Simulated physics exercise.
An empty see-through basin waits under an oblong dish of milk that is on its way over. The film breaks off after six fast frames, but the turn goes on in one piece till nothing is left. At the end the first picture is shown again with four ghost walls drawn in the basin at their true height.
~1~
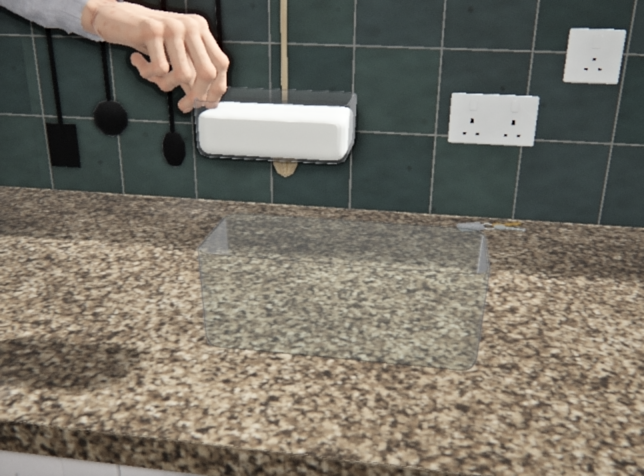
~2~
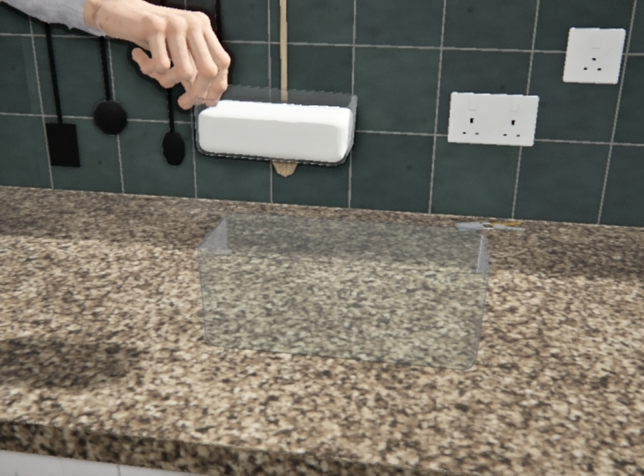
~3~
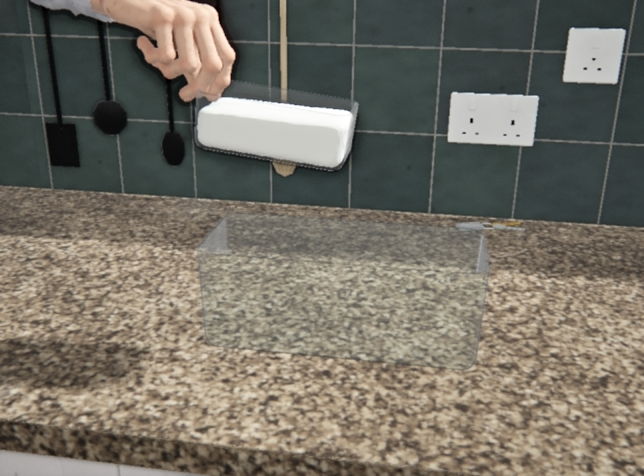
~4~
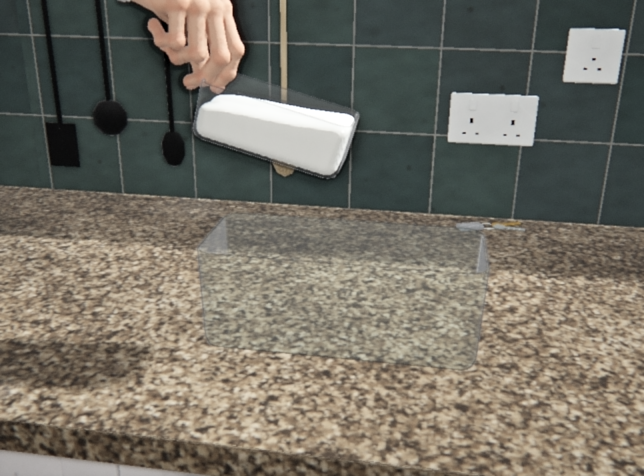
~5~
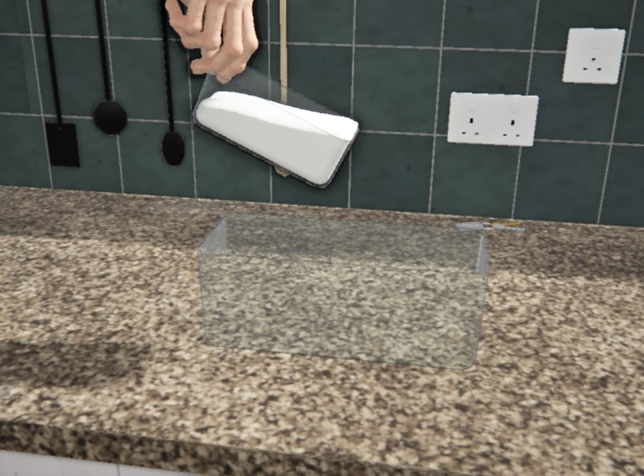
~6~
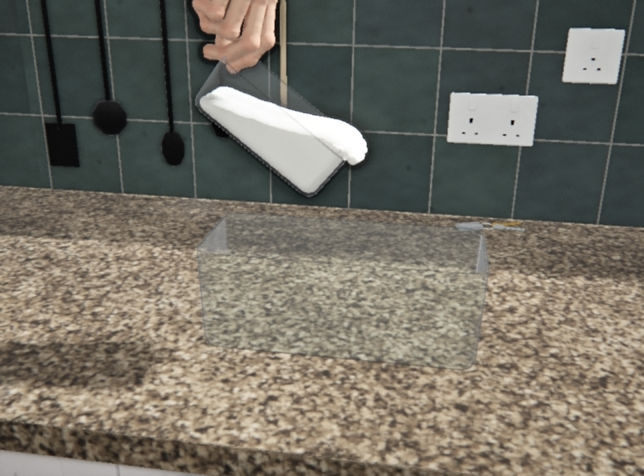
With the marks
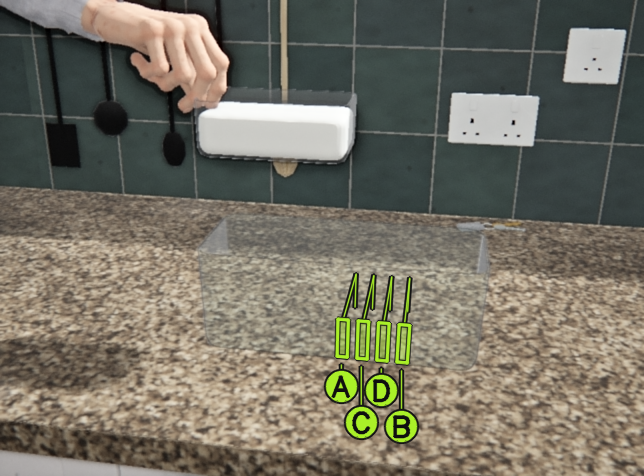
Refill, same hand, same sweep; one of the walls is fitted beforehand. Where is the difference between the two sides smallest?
Position D does it best.
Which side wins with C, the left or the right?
More ends on the right.
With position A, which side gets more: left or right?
The right one.
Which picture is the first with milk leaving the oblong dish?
In picture 5.
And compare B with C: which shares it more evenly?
C it is.
On the marked copy, A at (341, 364); B at (401, 370); C at (361, 366); D at (381, 368).
Choosing A, about 19 % ends left of the wall and 76 % right of it; 5 % is lost outside.
Choosing B, about 76 % ends left of the wall and 15 % right of it; 9 % is lost outside.
Choosing C, about 31 % ends left of the wall and 64 % right of it; 5 % is lost outside.
Choosing D, about 51 % ends left of the wall and 44 % right of it; 5 % is lost outside.
